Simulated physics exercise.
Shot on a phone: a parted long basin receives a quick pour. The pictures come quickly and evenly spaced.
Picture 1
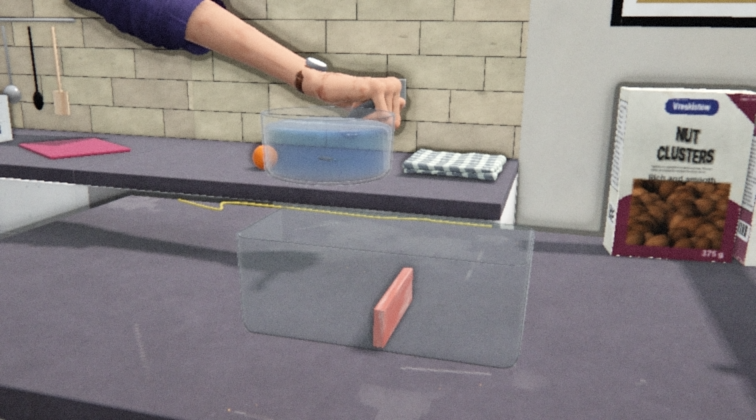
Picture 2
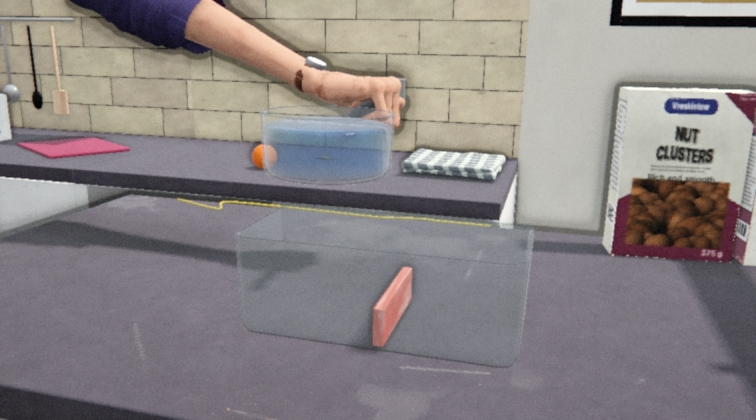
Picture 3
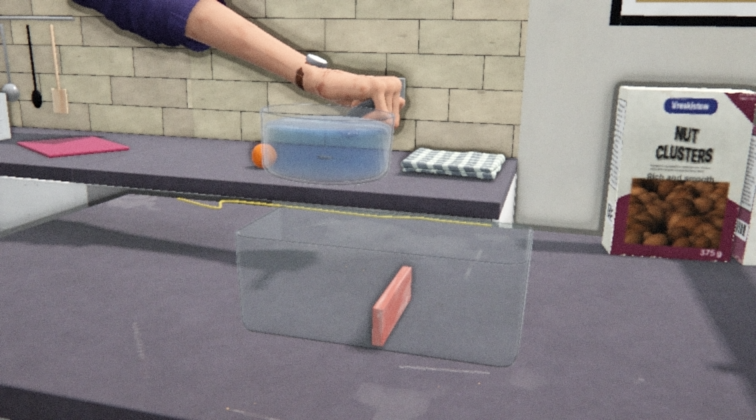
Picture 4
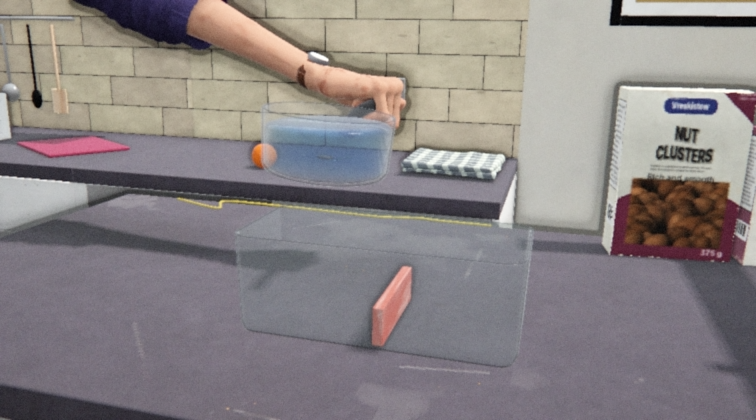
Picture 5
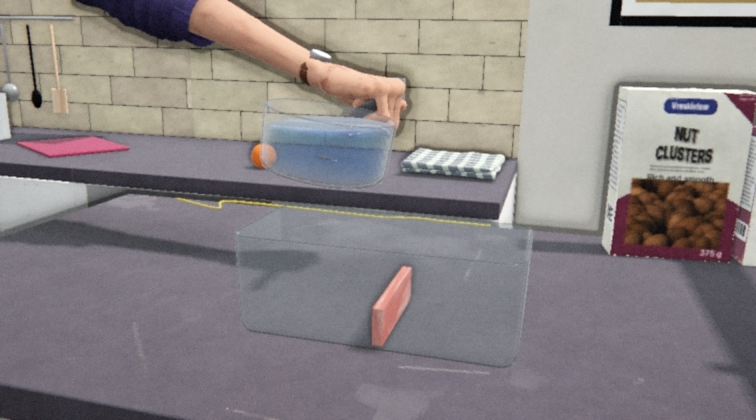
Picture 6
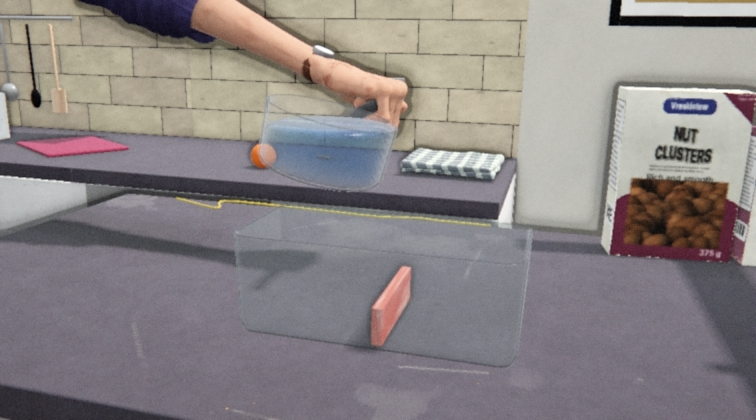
A hand slowly tilting a clear round bowl of blue water rightward on a counter, behind an empty divided clear basin.
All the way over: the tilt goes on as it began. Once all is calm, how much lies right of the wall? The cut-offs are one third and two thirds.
Highest of three bands.
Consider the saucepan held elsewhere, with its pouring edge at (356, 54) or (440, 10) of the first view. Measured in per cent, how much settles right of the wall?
First try: 70 percent; second try: 70 percent.
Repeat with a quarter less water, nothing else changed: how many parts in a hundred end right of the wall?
I'd put it at around 80 %.
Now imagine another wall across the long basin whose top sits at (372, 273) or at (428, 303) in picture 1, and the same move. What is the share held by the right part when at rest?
That'd be about 95 percent for the first and about 55 percent for the other.
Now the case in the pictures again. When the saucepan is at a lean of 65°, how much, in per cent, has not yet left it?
Near 45 per cent.
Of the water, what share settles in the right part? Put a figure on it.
80 %.
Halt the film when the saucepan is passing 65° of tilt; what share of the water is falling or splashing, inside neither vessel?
I'd put it at roughly 25 percent of it.
A moment on, the saucepan is tipped part way and 45 per cent is still to pour, 0 is left of the wall and 30 right of it.
Next, the saucepan is tipped on its side and 7 per cent is still to pour, 9 is left of the wall and 81 right of it.
Then the saucepan is tipped right over and 0 per cent is still to pour, 17 is left of the wall and 82 right of it.
Later the saucepan is tipped right over and 0 per cent is still to pour, 17 is left of the wall and 82 right of it.
At rest 17 per cent lies left of the wall, 82 right of it and 0 outside.
